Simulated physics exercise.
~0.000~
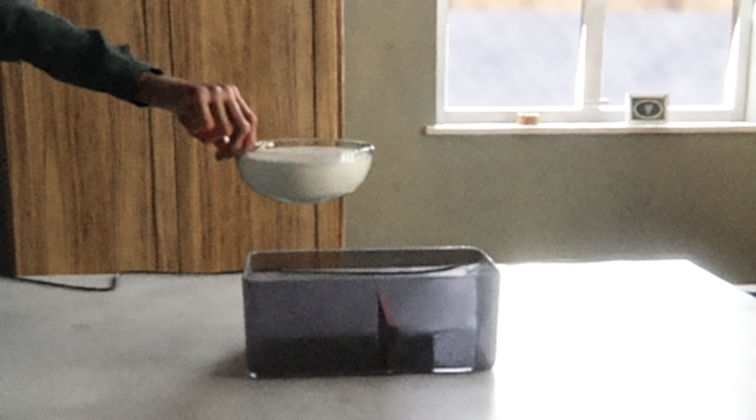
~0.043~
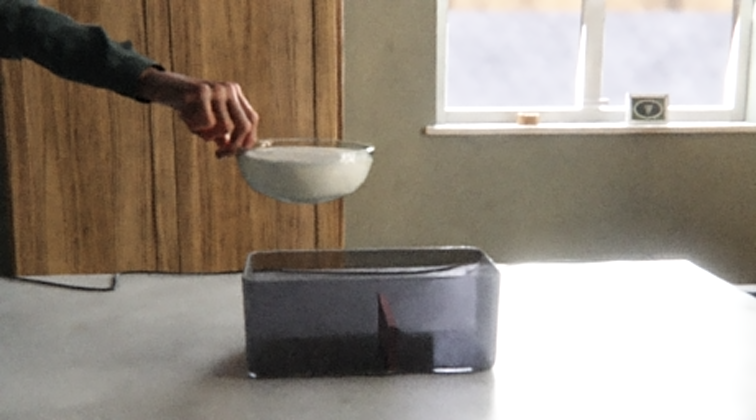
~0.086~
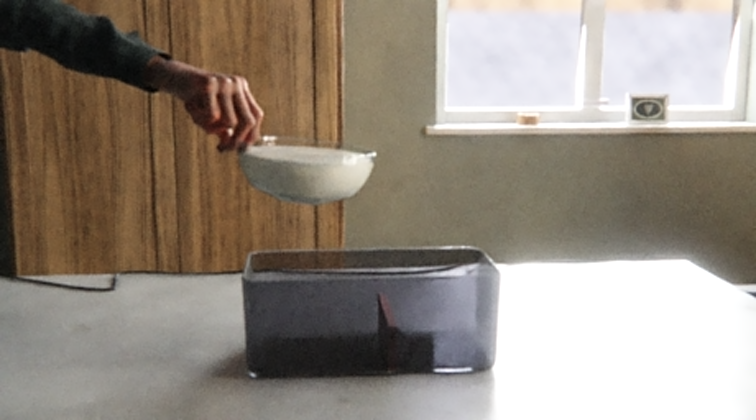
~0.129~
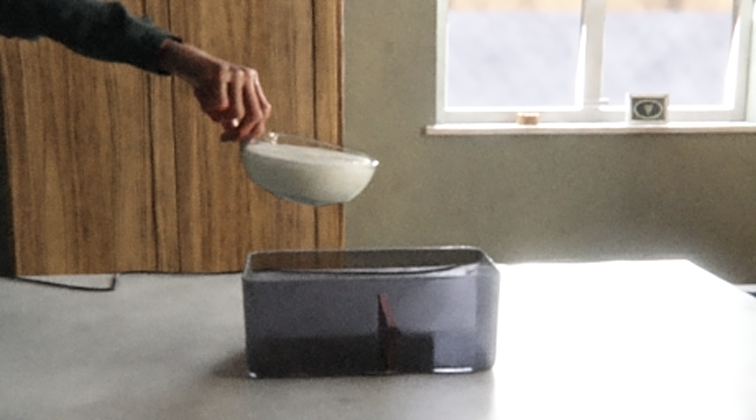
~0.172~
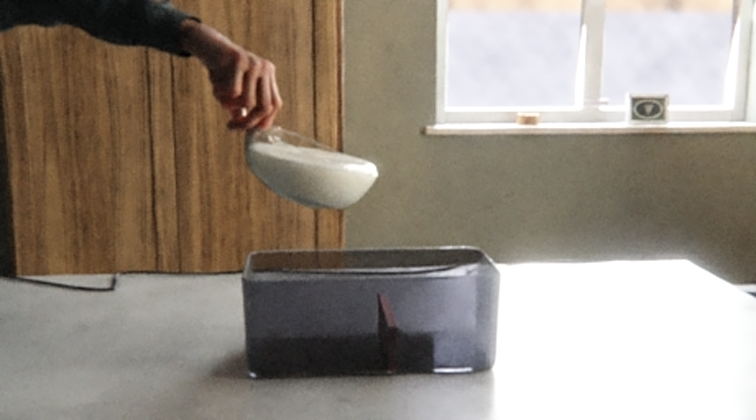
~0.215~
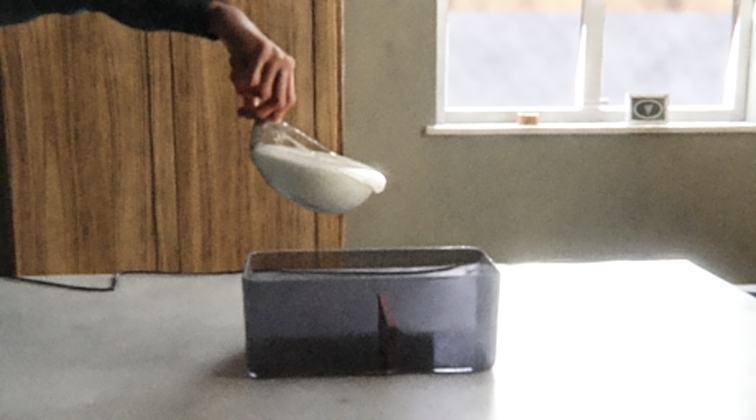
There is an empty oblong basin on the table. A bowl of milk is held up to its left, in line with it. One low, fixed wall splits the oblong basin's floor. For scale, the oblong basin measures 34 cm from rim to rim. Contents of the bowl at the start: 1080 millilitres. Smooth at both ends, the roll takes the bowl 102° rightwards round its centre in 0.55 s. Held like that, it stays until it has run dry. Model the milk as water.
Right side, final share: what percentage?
58 per cent.
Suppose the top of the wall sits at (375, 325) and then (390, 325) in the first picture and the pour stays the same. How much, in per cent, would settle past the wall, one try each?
It comes to 55 per cent, and then 45 per cent.
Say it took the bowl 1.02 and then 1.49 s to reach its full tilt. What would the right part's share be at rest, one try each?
I'd say 80 percent on the first go, 85 percent on the next.
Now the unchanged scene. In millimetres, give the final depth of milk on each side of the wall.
Around 14 mm deep on the left, around 30 mm deep on the right.
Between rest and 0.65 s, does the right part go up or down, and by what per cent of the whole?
Net change: A rise of about 4 %.
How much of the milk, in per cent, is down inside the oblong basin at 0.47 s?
62 %, more or less.
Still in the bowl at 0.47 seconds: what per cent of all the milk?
Roughly 7 per cent.
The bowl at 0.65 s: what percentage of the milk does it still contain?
About 0 per cent.
Then, 0.47 s in, the tilt is 96° and 7 per cent is still to pour, 7 is left of the wall and 55 right of it.
Then, 0.65 s in, the tilt is 102° and 0 per cent is still to pour, 25 is left of the wall and 54 right of it.
Then, 0.84 s in, the tilt is 102° and 0 per cent is still to pour, 31 is left of the wall and 59 right of it.
Then, 1.05 s in, the tilt is 102° and 0 per cent is still to pour, 36 is left of the wall and 59 right of it.
Finally, 36 per cent lies left of the wall, 58 right of it and 6 outside.
